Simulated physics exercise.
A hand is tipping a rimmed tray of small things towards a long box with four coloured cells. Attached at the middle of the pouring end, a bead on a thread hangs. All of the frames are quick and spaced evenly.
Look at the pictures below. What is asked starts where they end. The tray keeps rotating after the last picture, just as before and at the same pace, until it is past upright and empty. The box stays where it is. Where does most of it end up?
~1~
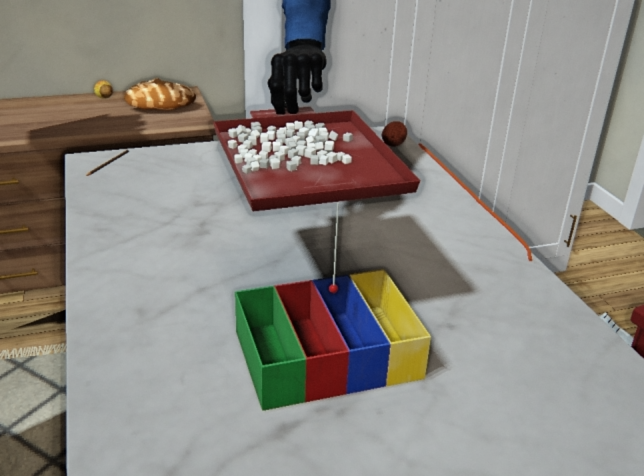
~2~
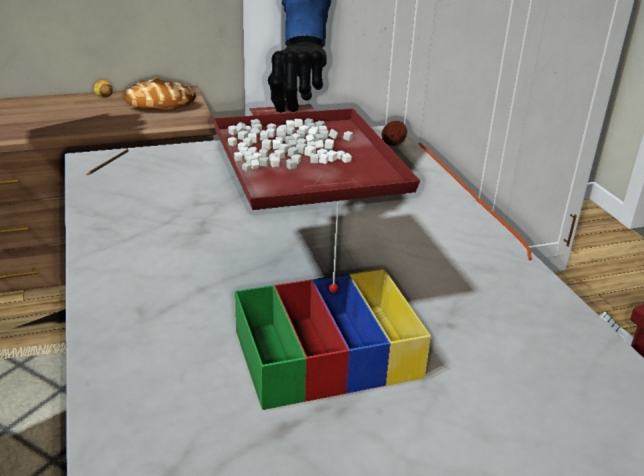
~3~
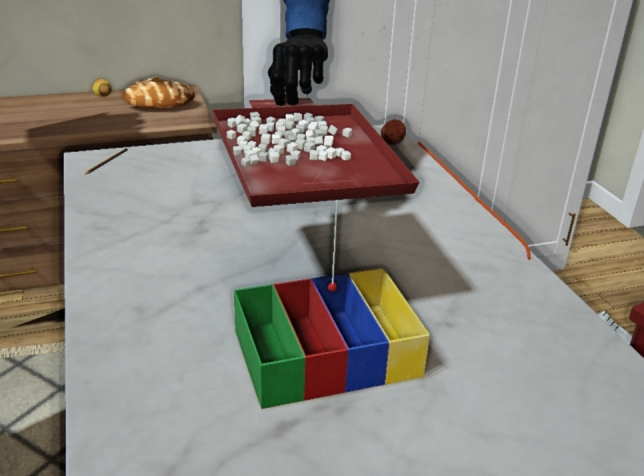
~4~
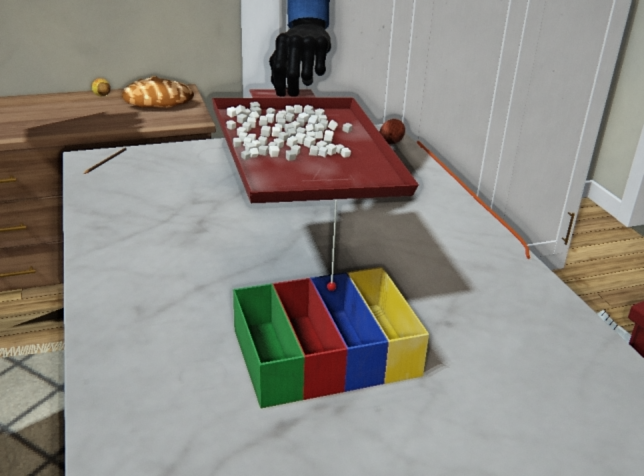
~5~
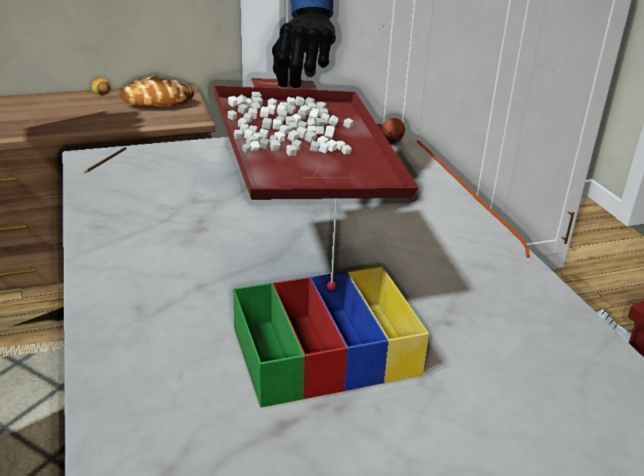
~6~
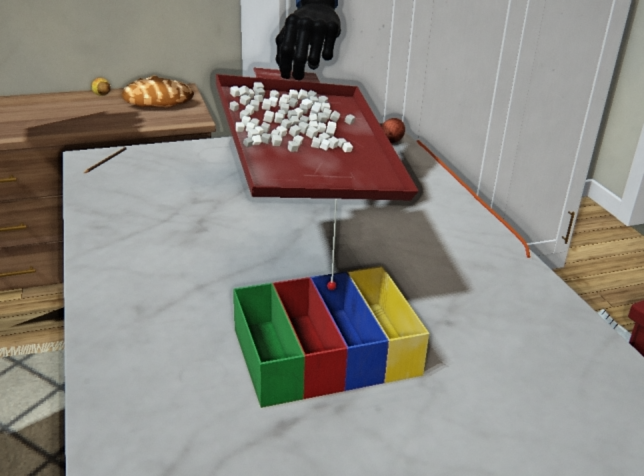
Most ends up in the yellow cell.
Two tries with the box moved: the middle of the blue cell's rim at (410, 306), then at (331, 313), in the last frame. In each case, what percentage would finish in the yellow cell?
Close to 10 in a hundred, then close to 20 in a hundred.
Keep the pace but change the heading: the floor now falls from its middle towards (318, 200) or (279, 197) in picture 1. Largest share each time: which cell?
The green one; green.
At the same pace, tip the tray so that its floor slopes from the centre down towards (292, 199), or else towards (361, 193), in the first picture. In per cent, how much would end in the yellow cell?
First heading roughly 0 %, second roughly 40 %.
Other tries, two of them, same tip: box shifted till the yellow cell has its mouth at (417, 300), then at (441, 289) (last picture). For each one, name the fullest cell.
Try 1 - that yellow cell; try 2 - blue.
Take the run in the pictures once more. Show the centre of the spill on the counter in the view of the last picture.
Look around pixel (459, 324).
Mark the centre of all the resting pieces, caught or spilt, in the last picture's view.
Around (389, 325).
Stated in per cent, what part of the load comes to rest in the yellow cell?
I'd put that share near 50 per cent.
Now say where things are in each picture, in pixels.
The first picture shows corners of the pouring end near (253, 198) and (417, 180), level; middle of the load near (290, 143), sugar cubes; bead on its thread near (334, 289); green cell near (284, 380); red cell near (327, 372); blue cell near (368, 365); yellow cell near (408, 357).
The second picture shows corners of the pouring end near (253, 197) and (417, 180), level; middle of the load near (290, 141).
The third picture shows corners of the pouring end near (253, 194) and (416, 181), tipped barely, lowest at the right corner; middle of the load near (289, 135).
The fourth picture shows corners of the pouring end near (253, 191) and (415, 184), tipped a little, lowest at the right corner; middle of the load near (289, 129).
The fifth picture shows corners of the pouring end near (254, 187) and (415, 186), tipped a little, lowest at the right corner; middle of the load near (291, 121).
The sixth picture shows corners of the pouring end near (255, 185) and (415, 189), tipped clearly, lowest at the right corner; middle of the load near (292, 115); green cell near (282, 377); red cell near (325, 369); blue cell near (367, 361); yellow cell near (407, 354).
Shortly afterwards, tray tipped steeply; the bulk on the tray; a little falling or outside the box.
Next, tray tipped right over; the bulk on the tray; a little in the yellow cell; only a few in the blue cell; a little falling or outside the box.
Some moments later, tray tipped past a quarter turn; near half in the yellow cell; only a few in the blue cell; near half falling or outside the box.
In the end, tray tipped past a quarter turn; near half in the yellow cell; only a few in the blue cell; none at all in the green cell; none at all in the red cell; near half outside the box.
